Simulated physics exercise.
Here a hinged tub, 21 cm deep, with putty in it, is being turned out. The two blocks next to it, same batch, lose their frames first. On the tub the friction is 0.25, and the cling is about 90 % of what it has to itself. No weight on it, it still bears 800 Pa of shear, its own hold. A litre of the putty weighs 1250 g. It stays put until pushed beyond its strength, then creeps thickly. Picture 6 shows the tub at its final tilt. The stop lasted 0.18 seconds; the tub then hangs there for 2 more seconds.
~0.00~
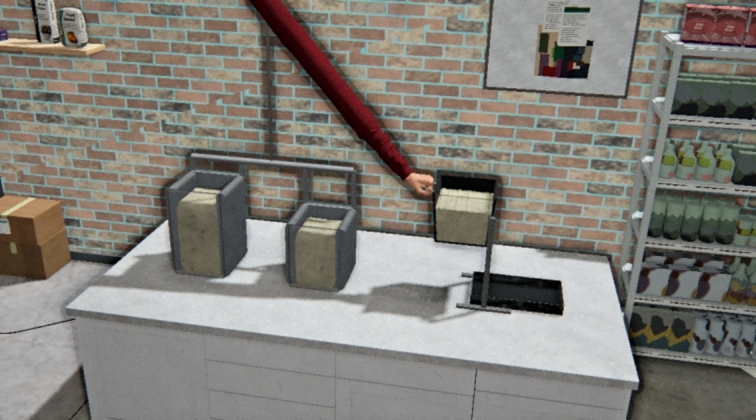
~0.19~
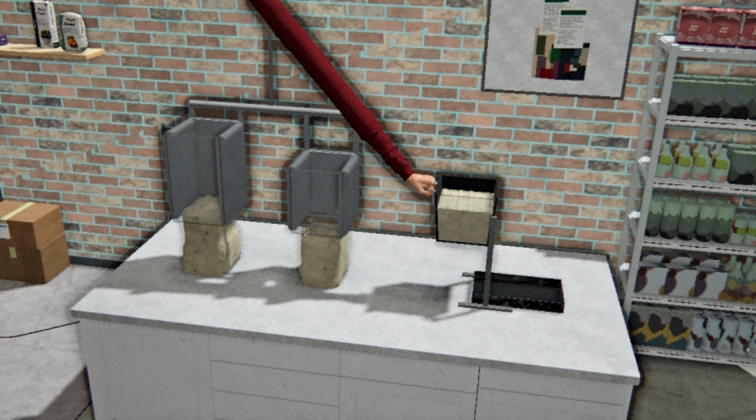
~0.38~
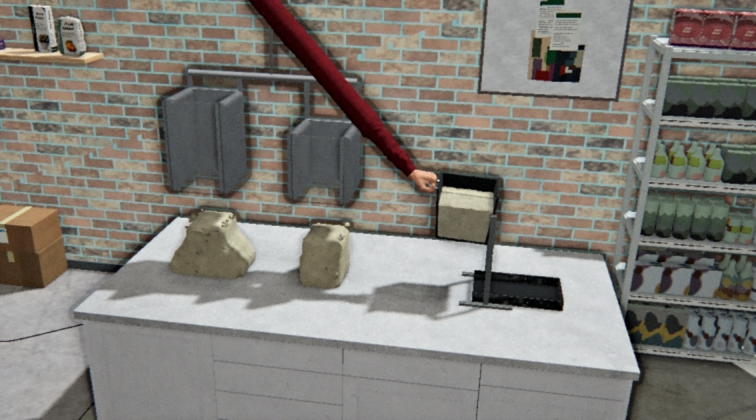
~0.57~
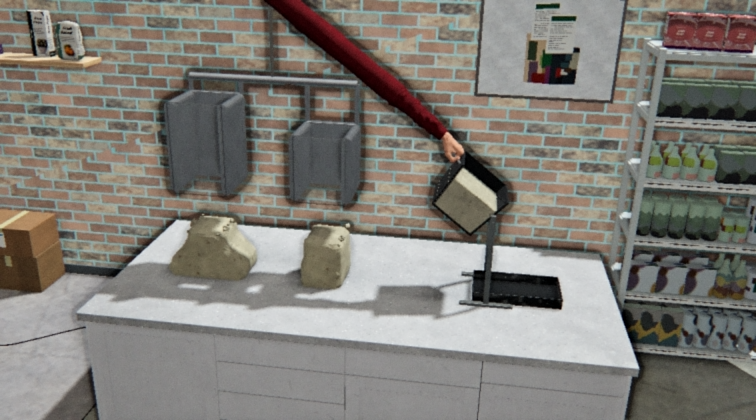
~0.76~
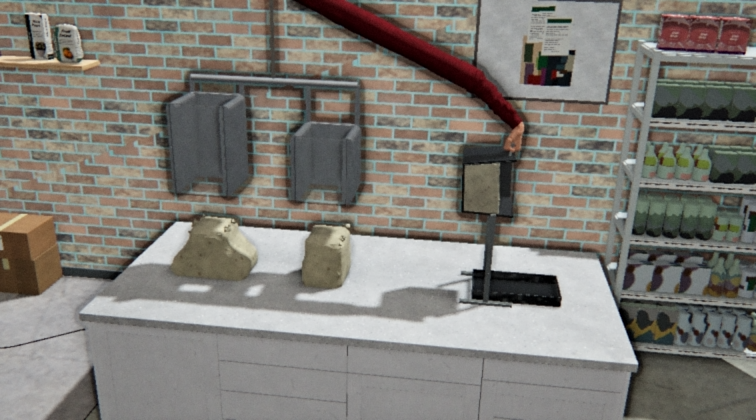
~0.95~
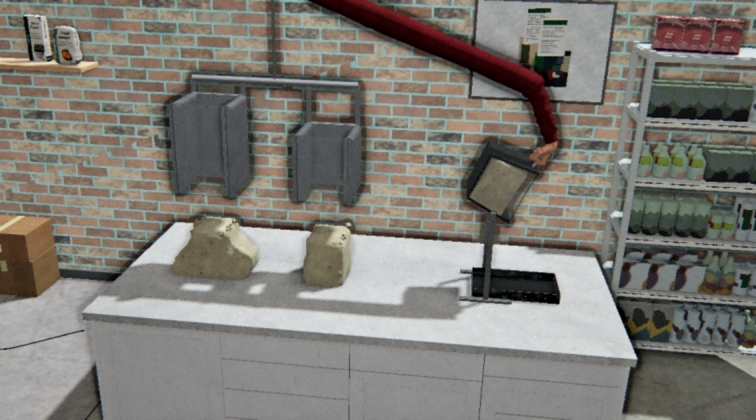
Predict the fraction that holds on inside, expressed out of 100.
Around 0 out of 100.
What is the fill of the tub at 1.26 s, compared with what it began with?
Near 18 %.
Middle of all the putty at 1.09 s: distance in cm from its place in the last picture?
Around 8 centimetres.
By 1.09 s, the tub is at 114 degrees and holds 82 %.
By 1.26 s, the tub is at 114 degrees and holds 19 %.
By 1.43 s, the tub is at 114 degrees and holds 0 %.
By 1.60 s, the tub is at 114 degrees and holds 0 %.
By 2.95 s, at the end, the tub is at 114 degrees and holds 0 %.
